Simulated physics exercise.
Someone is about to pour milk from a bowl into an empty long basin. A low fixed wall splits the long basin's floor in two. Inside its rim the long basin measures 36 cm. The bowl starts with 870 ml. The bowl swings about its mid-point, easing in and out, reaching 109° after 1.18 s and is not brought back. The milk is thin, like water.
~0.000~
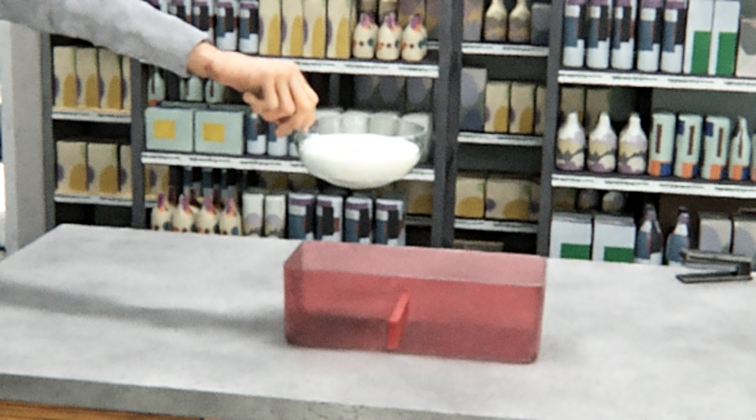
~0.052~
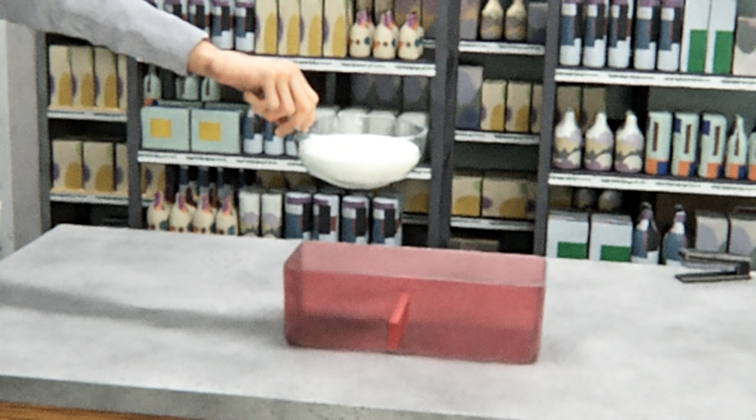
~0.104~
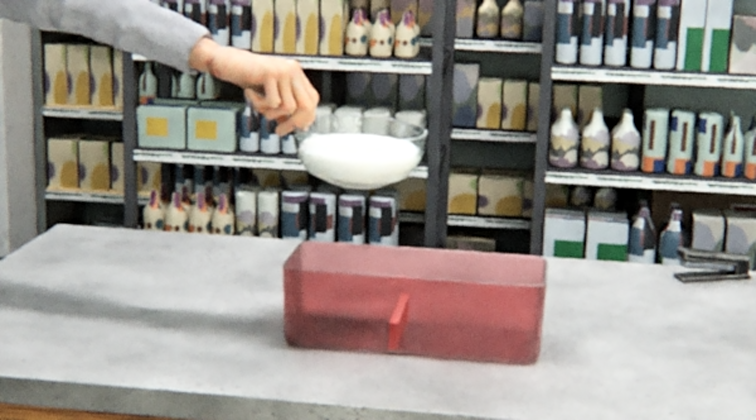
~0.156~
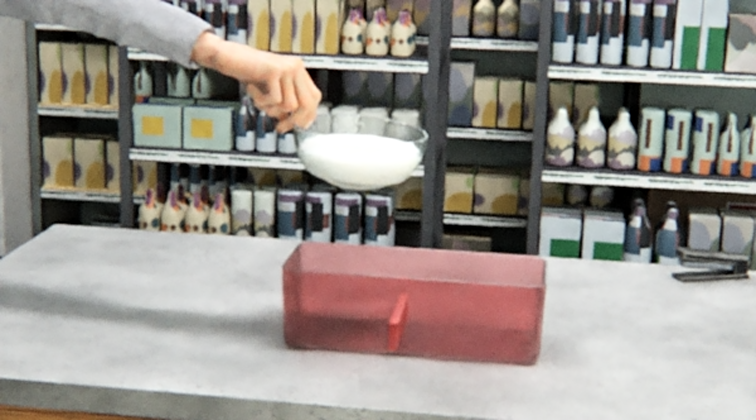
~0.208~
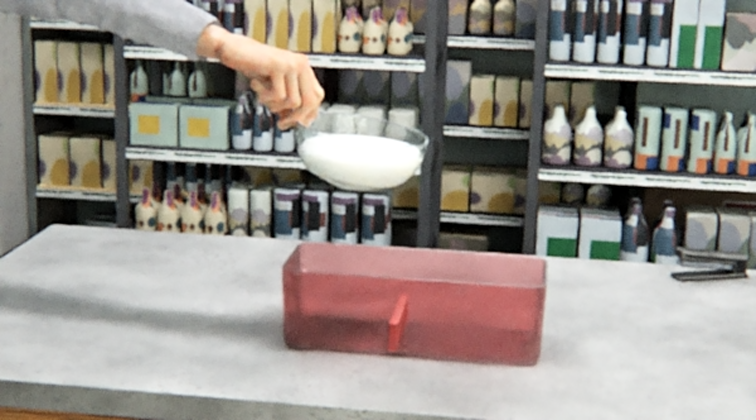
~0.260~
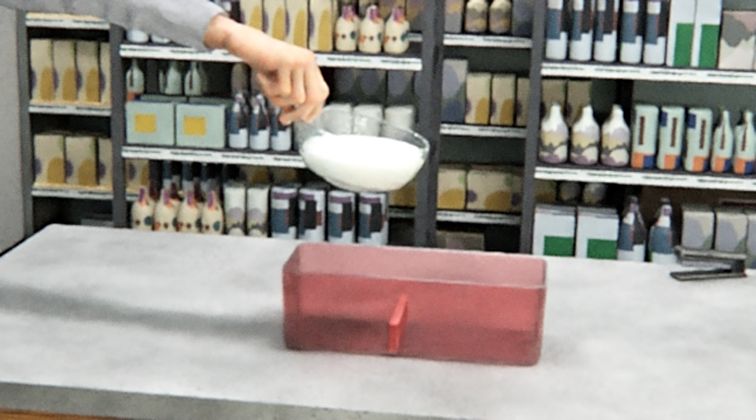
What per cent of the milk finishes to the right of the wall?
Roughly 90 per cent is past the wall.
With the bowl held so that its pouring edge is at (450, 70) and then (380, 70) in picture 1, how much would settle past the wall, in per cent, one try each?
First 90, then 70 per cent.
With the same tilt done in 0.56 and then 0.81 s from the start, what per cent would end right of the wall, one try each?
In turn about 75 and 80 per cent.
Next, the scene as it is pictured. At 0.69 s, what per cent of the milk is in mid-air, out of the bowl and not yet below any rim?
Near 38 in a hundred.
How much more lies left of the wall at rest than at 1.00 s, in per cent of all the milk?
Some 3 per cent.
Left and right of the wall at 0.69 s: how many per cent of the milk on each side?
Left about 0, right about 20.
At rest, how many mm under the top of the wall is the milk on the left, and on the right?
Left about 38 mm, right about 12 mm.
Then, 0.69 s in, the tilt is 68° and 43 per cent is still to pour, 0 is left of the wall and 19 right of it.
Then, 1.00 s in, the tilt is 103° and 1 per cent is still to pour, 6 is left of the wall and 86 right of it.
Then, 1.33 s in, the tilt is 109° and 0 per cent is still to pour, 9 is left of the wall and 90 right of it.
Then, 1.68 s in, the tilt is 109° and 0 per cent is still to pour, 10 is left of the wall and 89 right of it.
Finally, 10 per cent lies left of the wall, 90 right of it and 1 outside.
